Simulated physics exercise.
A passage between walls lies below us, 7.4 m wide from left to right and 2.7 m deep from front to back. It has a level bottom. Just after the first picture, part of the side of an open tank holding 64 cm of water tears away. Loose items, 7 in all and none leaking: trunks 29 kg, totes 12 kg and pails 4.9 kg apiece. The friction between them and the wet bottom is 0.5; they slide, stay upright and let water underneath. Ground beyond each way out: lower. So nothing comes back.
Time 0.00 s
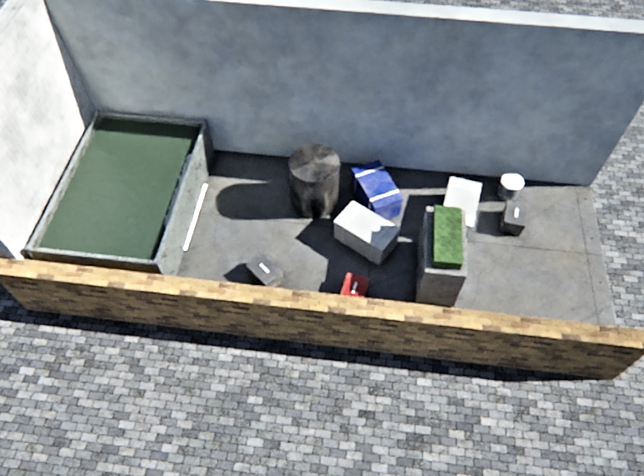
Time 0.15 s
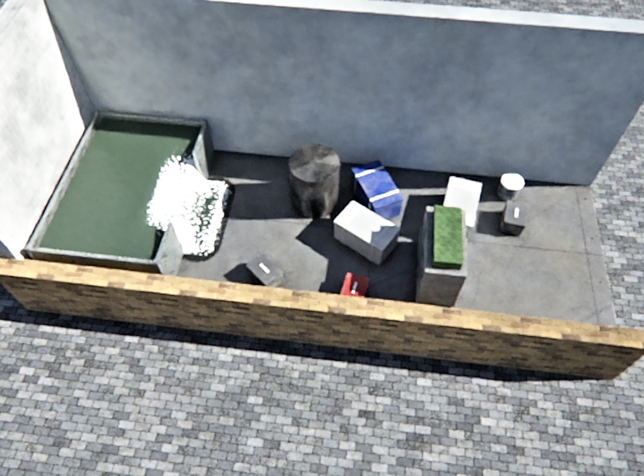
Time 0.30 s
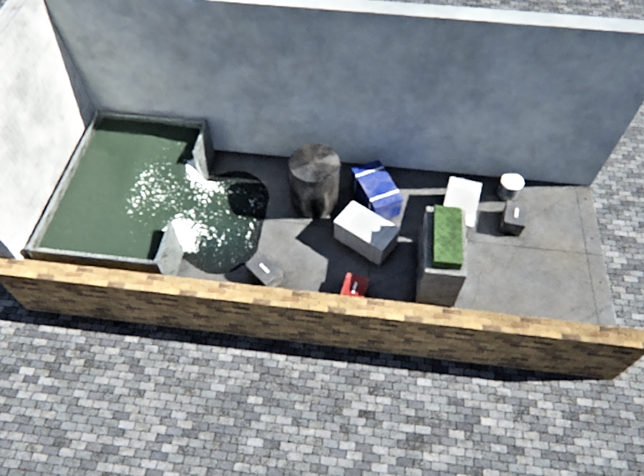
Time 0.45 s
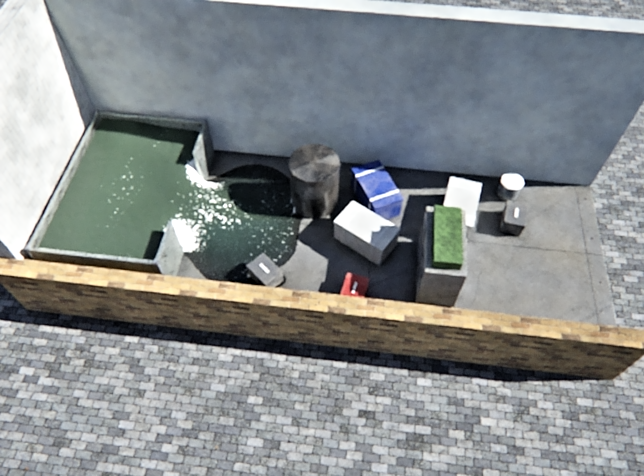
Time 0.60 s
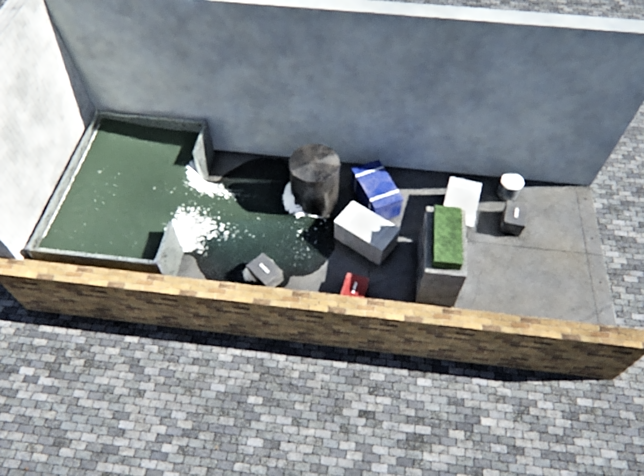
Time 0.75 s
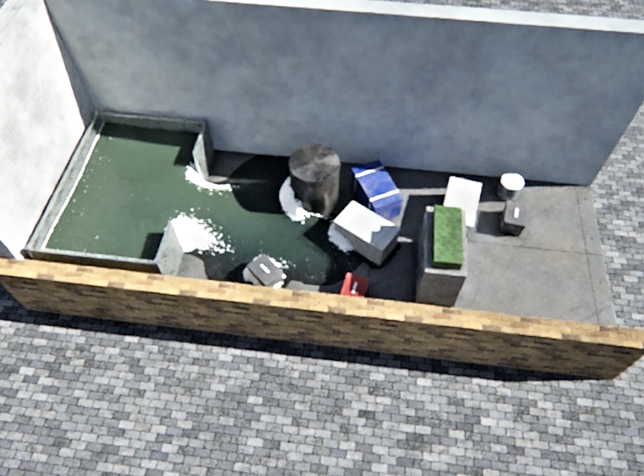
Green water bursting through the broken side of an open tank and spreading right across a walled passage floor among scattered objects.
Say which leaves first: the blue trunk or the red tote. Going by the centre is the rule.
The blue one.
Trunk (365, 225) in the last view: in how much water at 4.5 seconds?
About 18 cm.
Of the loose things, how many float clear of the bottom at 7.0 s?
At that time, 3.
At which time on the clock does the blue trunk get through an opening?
Estimate: Close to 4.5 s.
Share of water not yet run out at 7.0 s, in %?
Roughly 76 percent.
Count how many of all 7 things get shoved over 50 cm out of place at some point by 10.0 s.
It adds up to 7.
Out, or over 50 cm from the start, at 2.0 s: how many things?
Count: 3.
After 2.0 s the blue trunk is near (418, 182), 0.6 m from its start, aground; the red tote is near (408, 294), 0.7 m from its start, afloat; 0 of 7 are out; 2 afloat.
After 4.5 s the blue trunk has gone out (at 4.4 s); the red tote is near (406, 299), 0.7 m from its start, afloat; 2 of 7 are out; 3 afloat.
After 7.0 s the blue trunk has gone out (at 4.4 s); the red tote is near (406, 301), 0.7 m from its start, afloat; 2 of 7 are out; 3 afloat.
After 10.0 s the blue trunk has gone out (at 4.4 s); the red tote is near (406, 302), 0.7 m from its start, aground; 2 of 7 are out; 0 afloat.
